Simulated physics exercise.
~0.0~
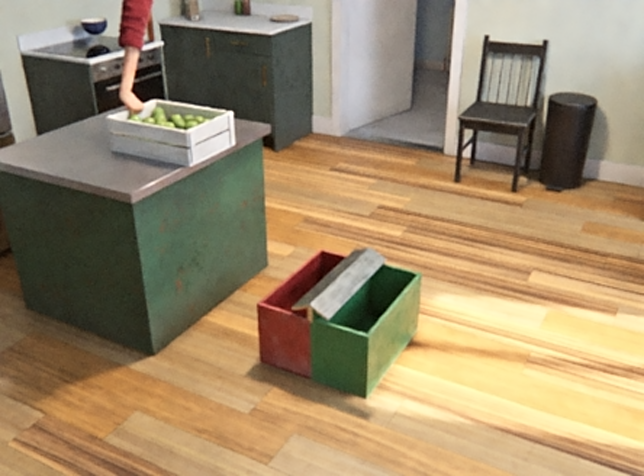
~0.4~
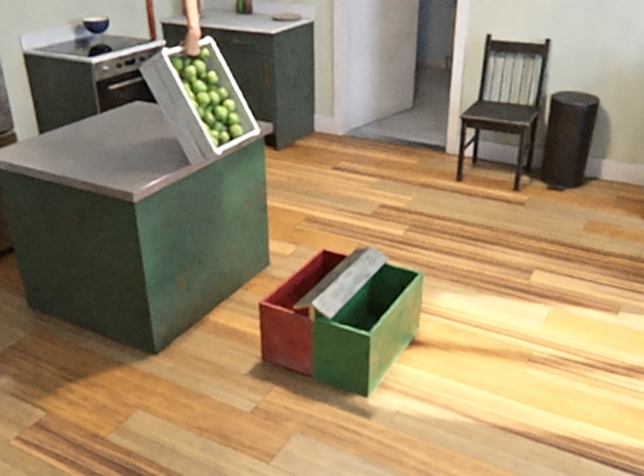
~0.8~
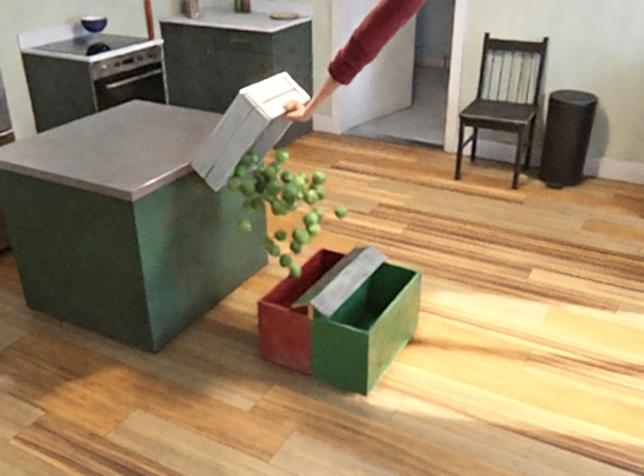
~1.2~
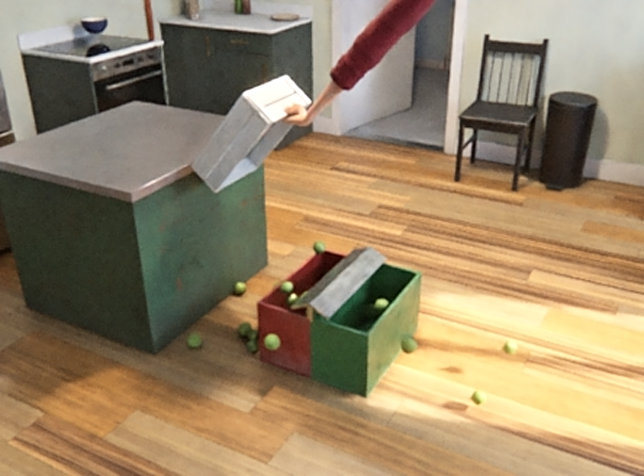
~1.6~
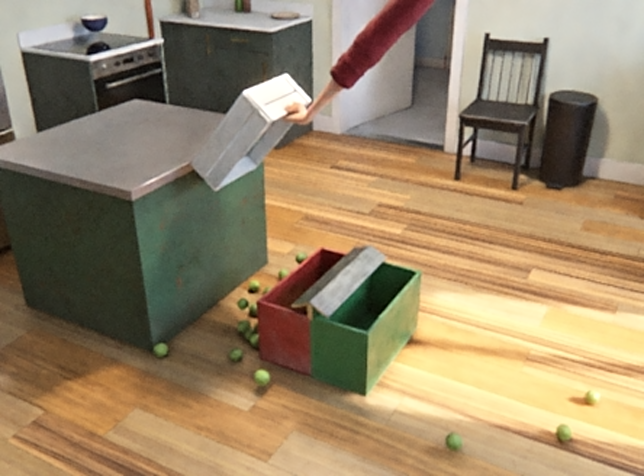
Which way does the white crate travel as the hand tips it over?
The white crate moves to the right, ending up over the right-hand edge of the bench.
